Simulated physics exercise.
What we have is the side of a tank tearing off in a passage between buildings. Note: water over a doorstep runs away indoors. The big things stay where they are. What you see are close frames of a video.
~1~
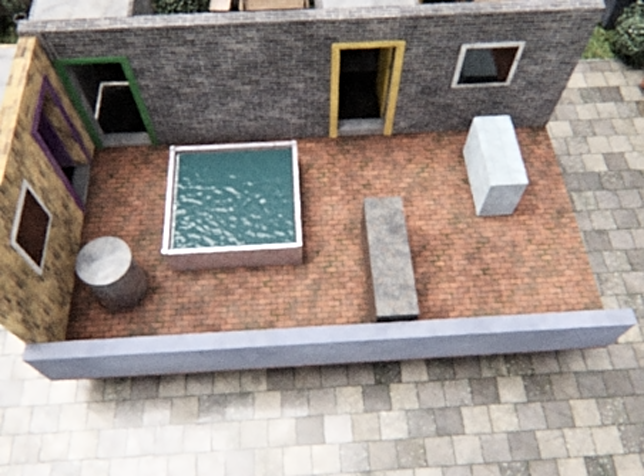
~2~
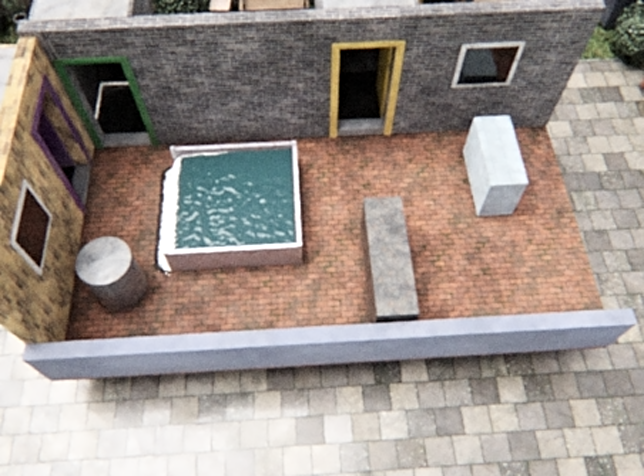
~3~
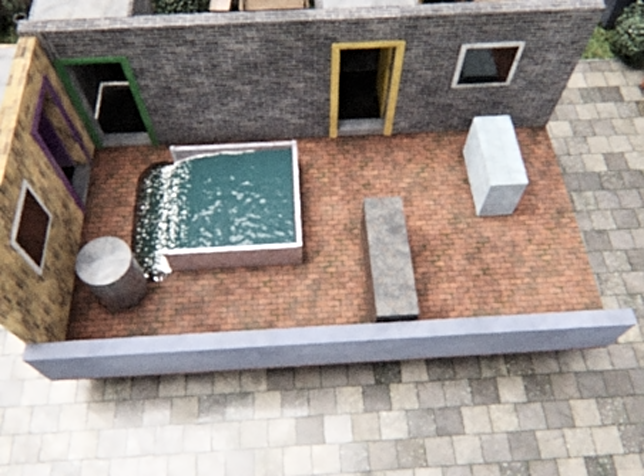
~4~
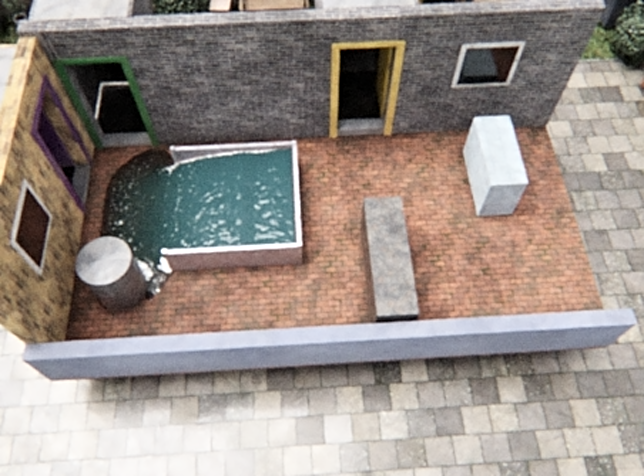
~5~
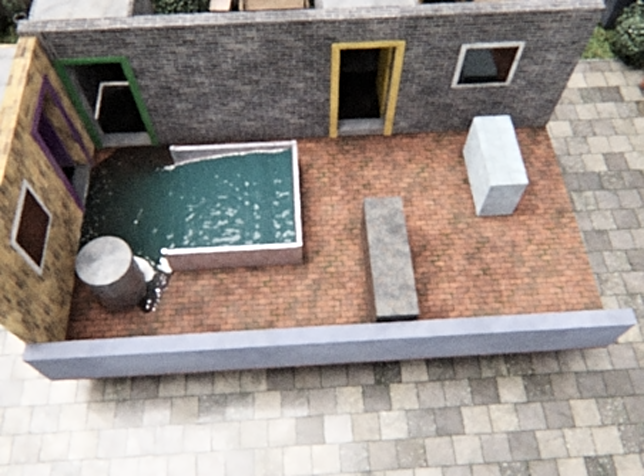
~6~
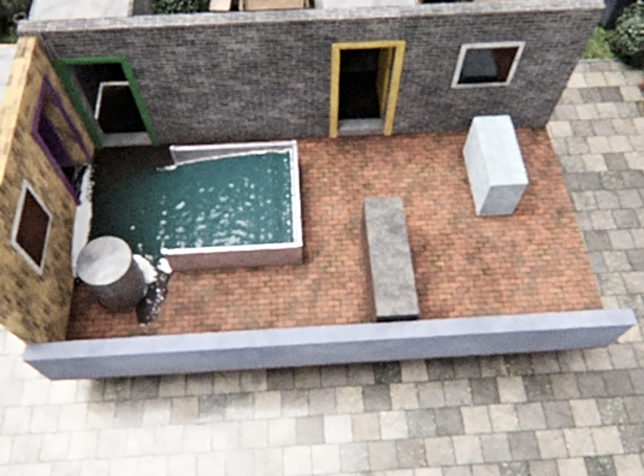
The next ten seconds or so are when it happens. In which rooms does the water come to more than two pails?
Taking them in turn, the purple door goes beyond two pails, the yellow door keeps to two pails or fewer, the green door goes beyond two pails.
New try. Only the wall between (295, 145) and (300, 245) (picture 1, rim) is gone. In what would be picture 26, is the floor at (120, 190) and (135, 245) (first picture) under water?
Point one not reached; point two not reached.
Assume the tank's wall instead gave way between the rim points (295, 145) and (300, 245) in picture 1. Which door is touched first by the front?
I say the yellow door.
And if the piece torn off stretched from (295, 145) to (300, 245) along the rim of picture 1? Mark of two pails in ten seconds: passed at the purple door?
I reckon the purple door doesn't reach it.
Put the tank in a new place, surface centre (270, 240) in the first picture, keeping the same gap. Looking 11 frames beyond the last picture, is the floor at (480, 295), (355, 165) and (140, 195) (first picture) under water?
I'd call them still dry, still dry and watered, in the order asked.
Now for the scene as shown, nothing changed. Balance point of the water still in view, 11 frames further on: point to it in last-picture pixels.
Close to pixel (162, 226).
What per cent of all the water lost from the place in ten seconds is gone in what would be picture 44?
I'd estimate some 90 per cent.
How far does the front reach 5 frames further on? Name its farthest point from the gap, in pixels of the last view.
I'd say at around (63, 359).
A moment on, water covers 20 % of the floor; the purple door over two buckets in, the yellow door not reached, the green door wet at the sill, nothing in.
Next, water covers 25 % of the floor; the purple door far over two buckets in, the yellow door not reached, the green door over two buckets in.
Then, water covers 35 % of the floor; the purple door far over two buckets in, the yellow door not reached, the green door far over two buckets in.
Later, water covers 65 % of the floor; the purple door far over two buckets in, the yellow door wet at the sill, nothing in, the green door far over two buckets in.
In the end, water covers 80 % of the floor; the purple door far over two buckets in, the yellow door wet at the sill, nothing in, the green door far over two buckets in.
